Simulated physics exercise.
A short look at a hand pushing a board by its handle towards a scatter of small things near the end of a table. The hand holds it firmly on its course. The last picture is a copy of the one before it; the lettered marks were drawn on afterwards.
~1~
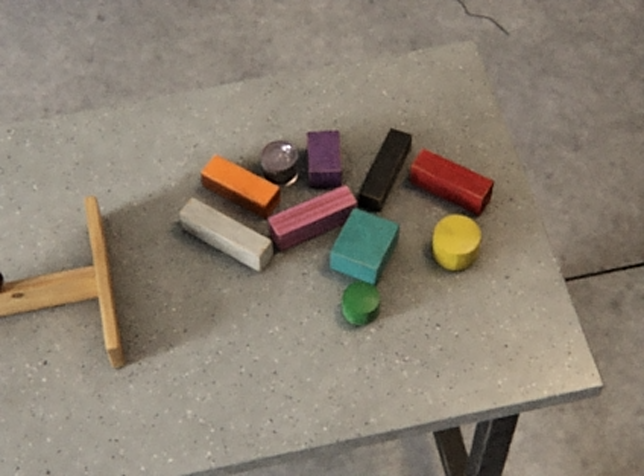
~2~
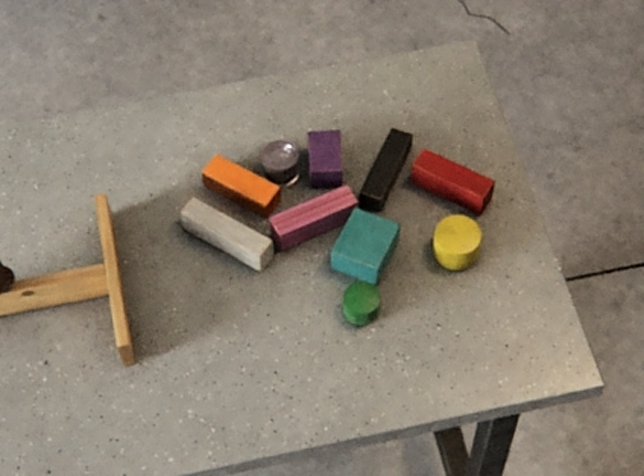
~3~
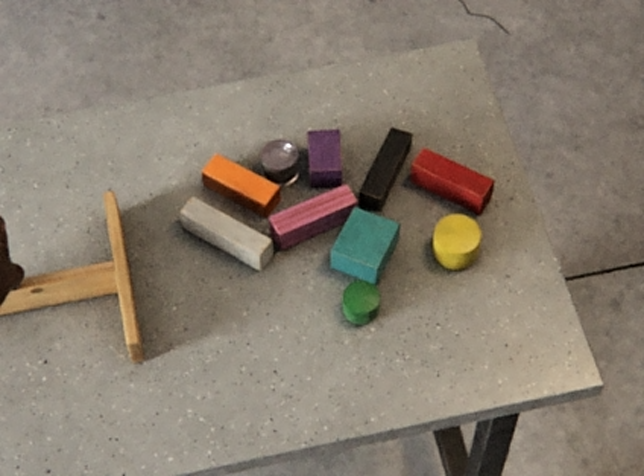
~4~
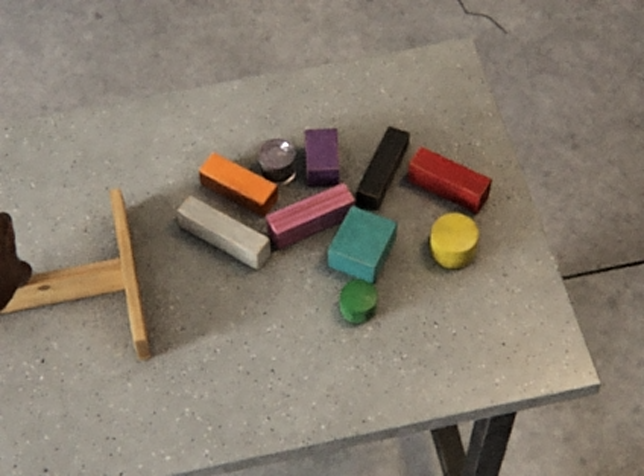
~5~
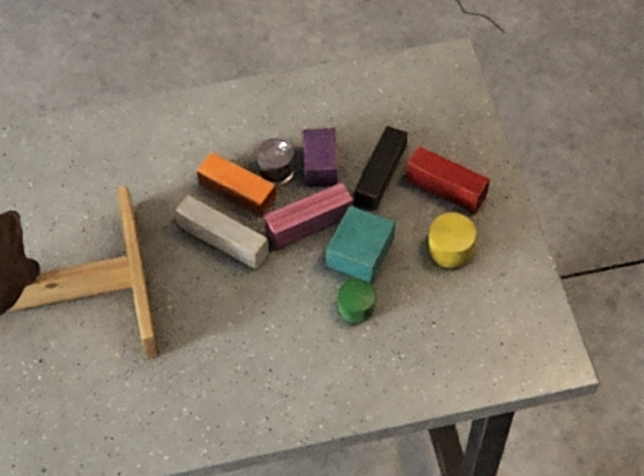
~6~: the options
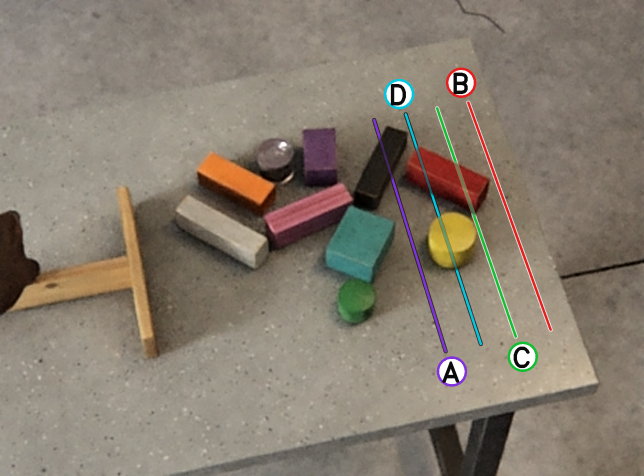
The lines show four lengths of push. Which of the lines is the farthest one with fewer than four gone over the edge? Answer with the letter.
It should halt at C.
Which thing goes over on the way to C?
The red stick goes over.
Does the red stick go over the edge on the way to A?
By then, no.
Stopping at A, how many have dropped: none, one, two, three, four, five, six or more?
The count is none.
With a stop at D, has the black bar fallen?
No.
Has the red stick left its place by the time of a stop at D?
Yes.
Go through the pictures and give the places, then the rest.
The first frame shows black bar (385, 169); turquoise block (365, 247); green tin (361, 303).
The second frame shows board (111, 267); red stick (452, 182).
The third frame shows board (120, 264); pink stick (314, 217).
The fourth frame shows board (127, 262); purple block (322, 157).
The fifth frame shows board (134, 260); white bar (222, 232); black bar (381, 167); turquoise block (360, 244).
On the copy, A at (408, 229); B at (507, 210); C at (474, 216); D at (441, 222).
On C. First, board (259, 236); grey tin (283, 151); orange stick (253, 169).
Then, board (380, 212); red stick (487, 160); yellow tin (496, 247).
Finally, board (473, 194); red stick over the edge; pink stick (521, 159); one fallen.
By contrast, A is within the limit but short; B drops four; D is within the limit but short.
